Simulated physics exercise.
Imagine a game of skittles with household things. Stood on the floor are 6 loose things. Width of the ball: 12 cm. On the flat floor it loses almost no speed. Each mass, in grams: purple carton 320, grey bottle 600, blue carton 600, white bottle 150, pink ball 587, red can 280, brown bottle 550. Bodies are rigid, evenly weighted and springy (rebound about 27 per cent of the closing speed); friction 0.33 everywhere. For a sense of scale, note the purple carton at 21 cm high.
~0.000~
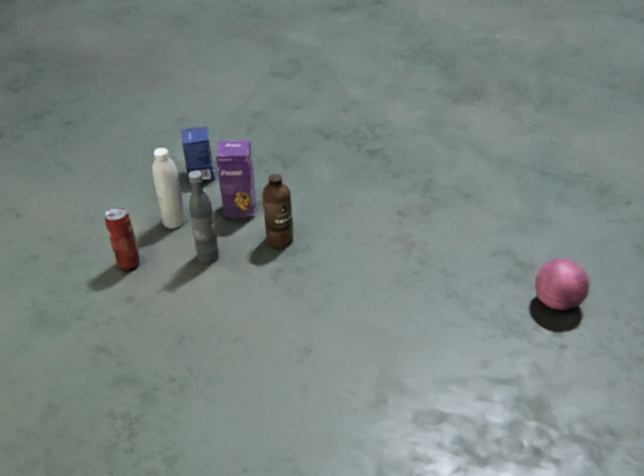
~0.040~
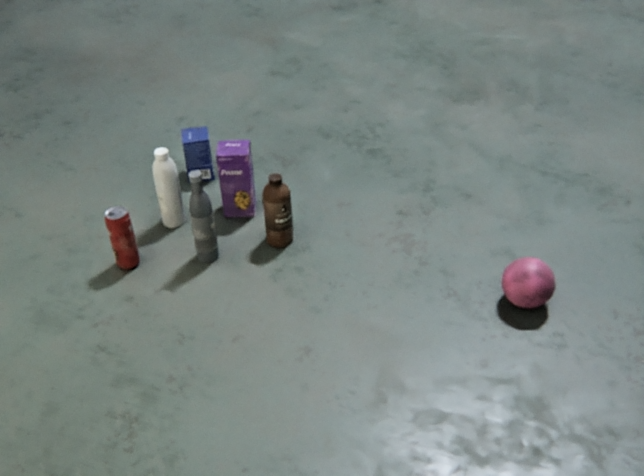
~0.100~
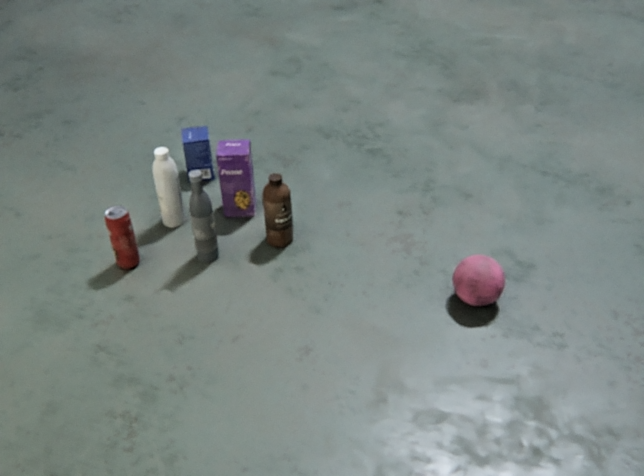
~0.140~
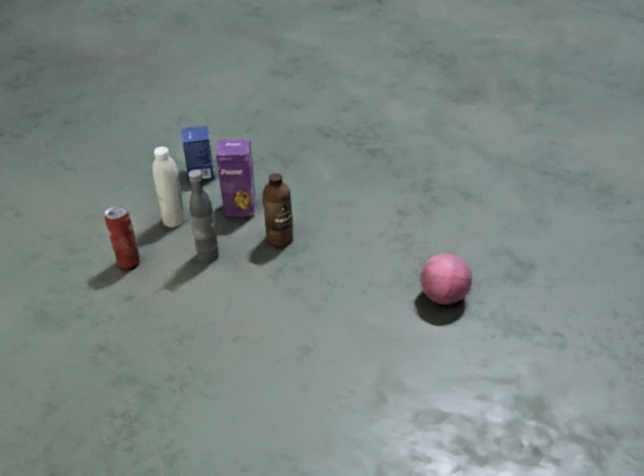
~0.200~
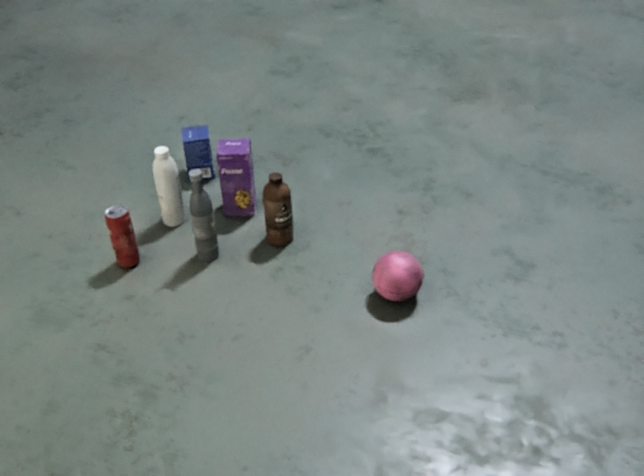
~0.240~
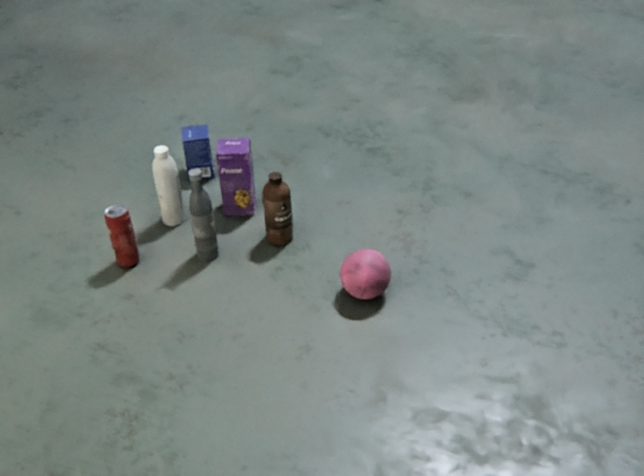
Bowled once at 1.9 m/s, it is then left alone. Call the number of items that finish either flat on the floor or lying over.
Items over or lost: One.
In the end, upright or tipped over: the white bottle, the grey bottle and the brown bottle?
Here's how it ends: The white bottle never goes down, the grey bottle never goes down, and the brown bottle never goes down.
After 0.64 s, ball 120 cm along; pink ball near (70, 269); red can 10° off upright.
After 0.94 s, ball 167 cm along; red can on its side.
After 1.44 s, red can on its side.
After 2.04 s, purple carton resting near (237, 178); grey bottle resting near (202, 215).
In the end (2.3 s), toppled on the floor, red can; the other 5 under 8 cm from the start. At the end, from the last picture's camera, purple carton near (237, 178), grey bottle near (202, 215).
